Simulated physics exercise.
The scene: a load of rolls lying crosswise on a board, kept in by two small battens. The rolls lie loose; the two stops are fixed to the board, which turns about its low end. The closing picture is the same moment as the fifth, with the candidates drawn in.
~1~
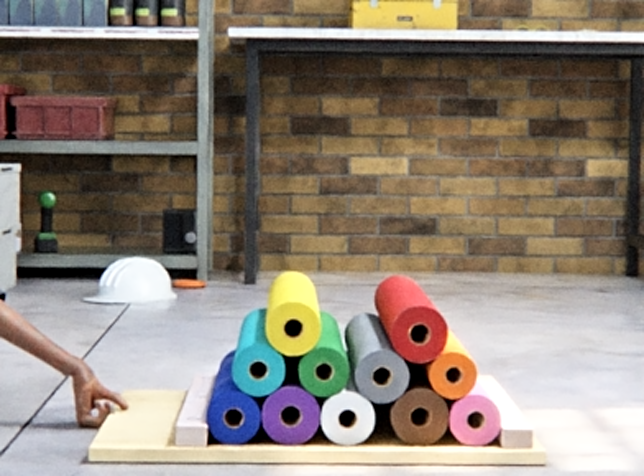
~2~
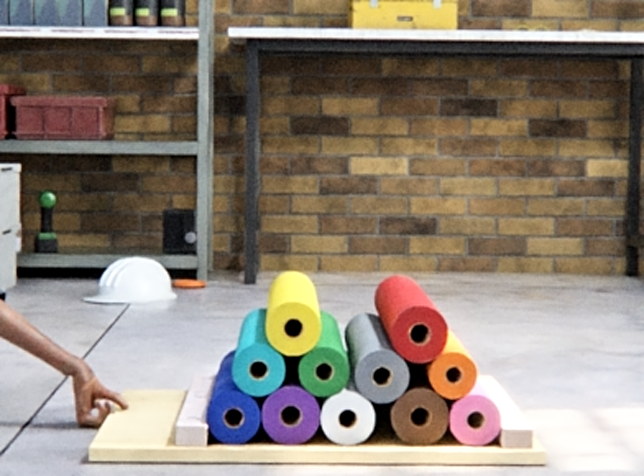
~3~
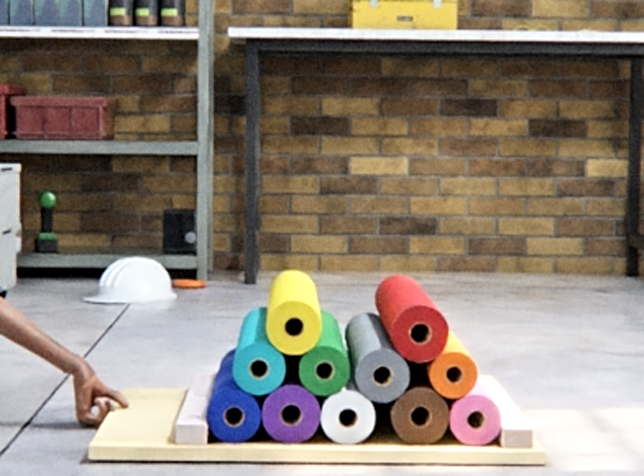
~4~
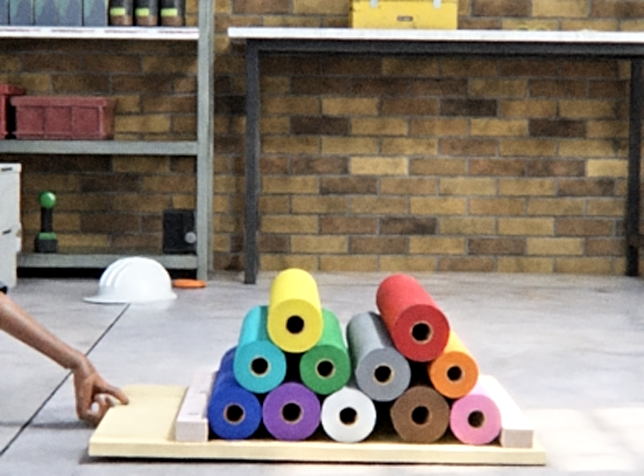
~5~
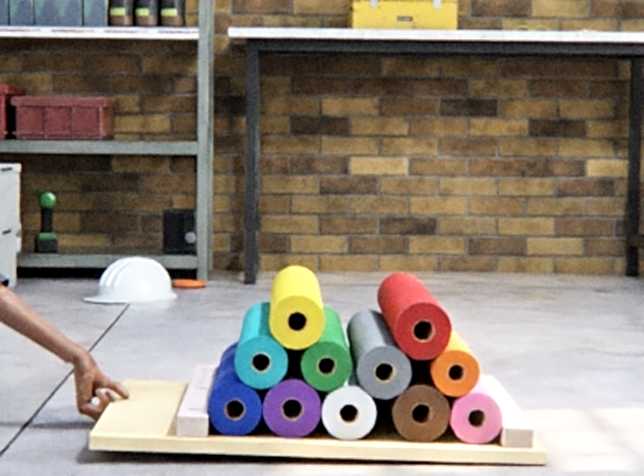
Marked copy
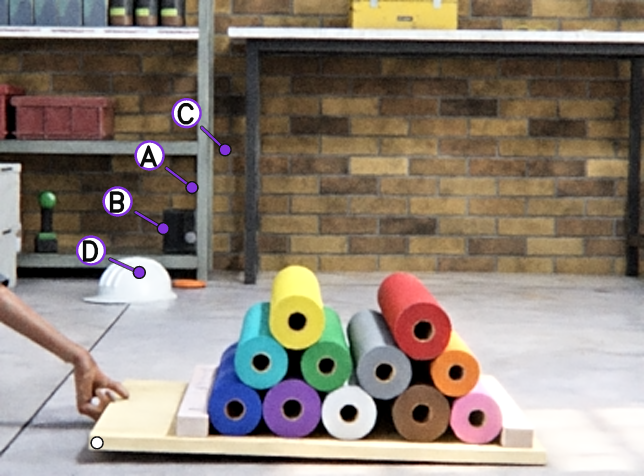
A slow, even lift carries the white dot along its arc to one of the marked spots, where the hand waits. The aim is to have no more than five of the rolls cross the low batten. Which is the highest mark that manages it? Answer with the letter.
No higher than B.
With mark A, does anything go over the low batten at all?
Yes, at A.
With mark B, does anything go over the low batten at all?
Yes.
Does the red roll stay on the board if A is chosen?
The red roll: No.
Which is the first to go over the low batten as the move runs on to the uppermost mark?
The orange one.
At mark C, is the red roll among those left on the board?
No, with C.
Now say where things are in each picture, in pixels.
The first frame shows purple roll (291, 416); white roll (348, 419); brown roll (420, 417).
The second frame shows brown roll (420, 417); pink roll (476, 420).
The third frame shows board (315, 413); blue roll (234, 416); turquoise roll (259, 368); orange roll (454, 375).
The fourth frame shows board (315, 411); blue roll (234, 413); purple roll (292, 412).
The fifth frame shows board (316, 409); blue roll (235, 409); purple roll (292, 409).
On the marked copy, A at (192, 188); B at (163, 229); C at (225, 150); D at (139, 273); the white dot at (97, 443).
Following B. Soon after the start, board at 17°.
Later, board at 30°.
In the end, board at 30°, five over the low batten.
As for the rest, A six over the low batten; C six over the low batten; D five over the low batten.
